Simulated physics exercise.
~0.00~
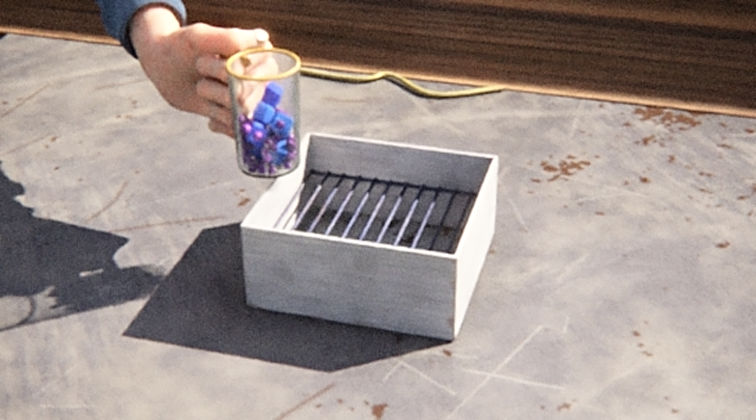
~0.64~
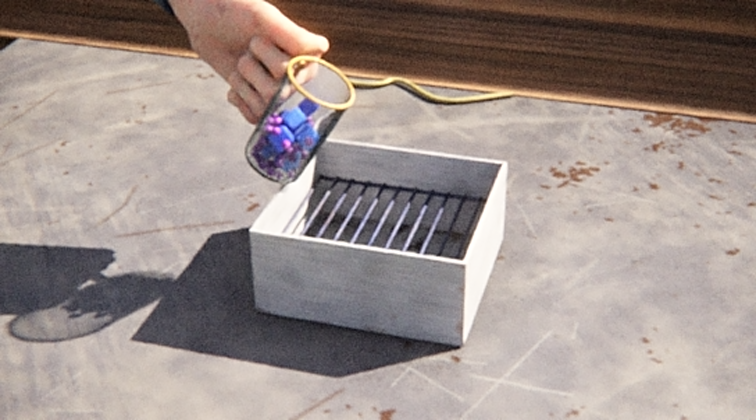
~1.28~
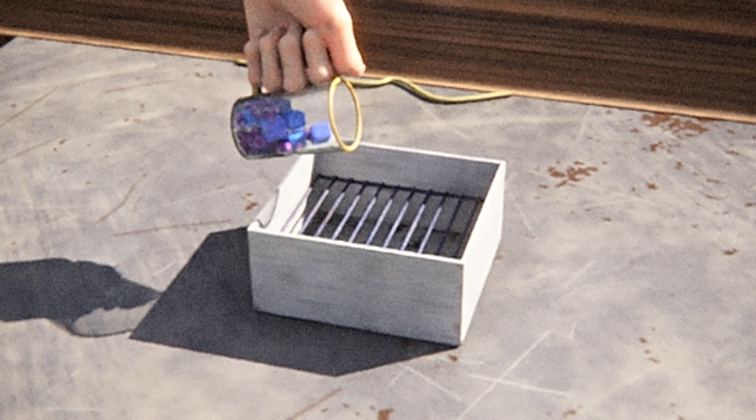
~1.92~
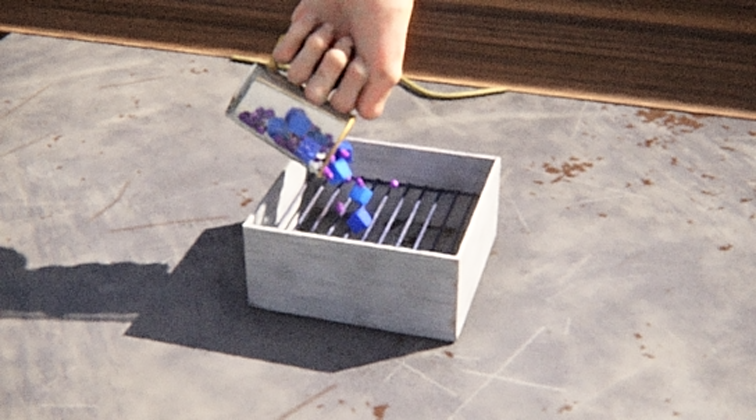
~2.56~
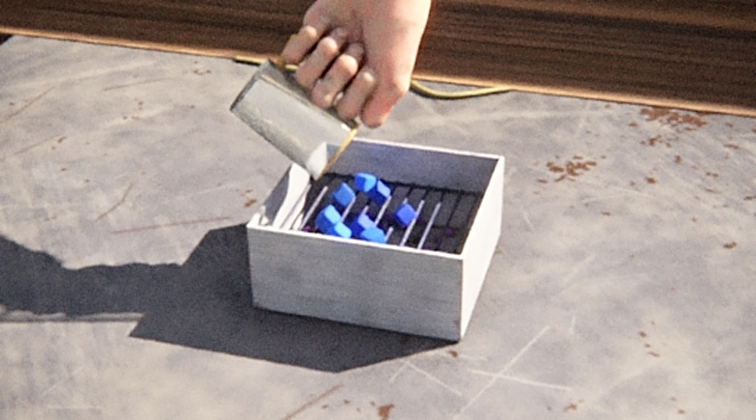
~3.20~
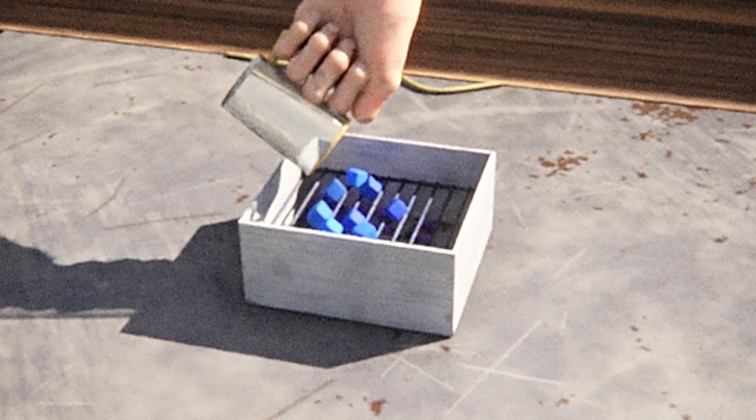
A hand holds a clear, yellow-rimmed cup of blue and purple pieces above a pale, open box on a scuffed grey surface, seen from above at an angle in a slightly swaying view. A dark wire rack spans the box, and a brown wooden panel and yellow cord lie behind. The hand moves right and tips the cup onto its side. As it tilts further, blue and purple pieces tumble onto the wires. The cup empties, the small purple pieces drop through the rack, and the larger blue ones stay on top, resting there while the hand keeps the cup tipped.
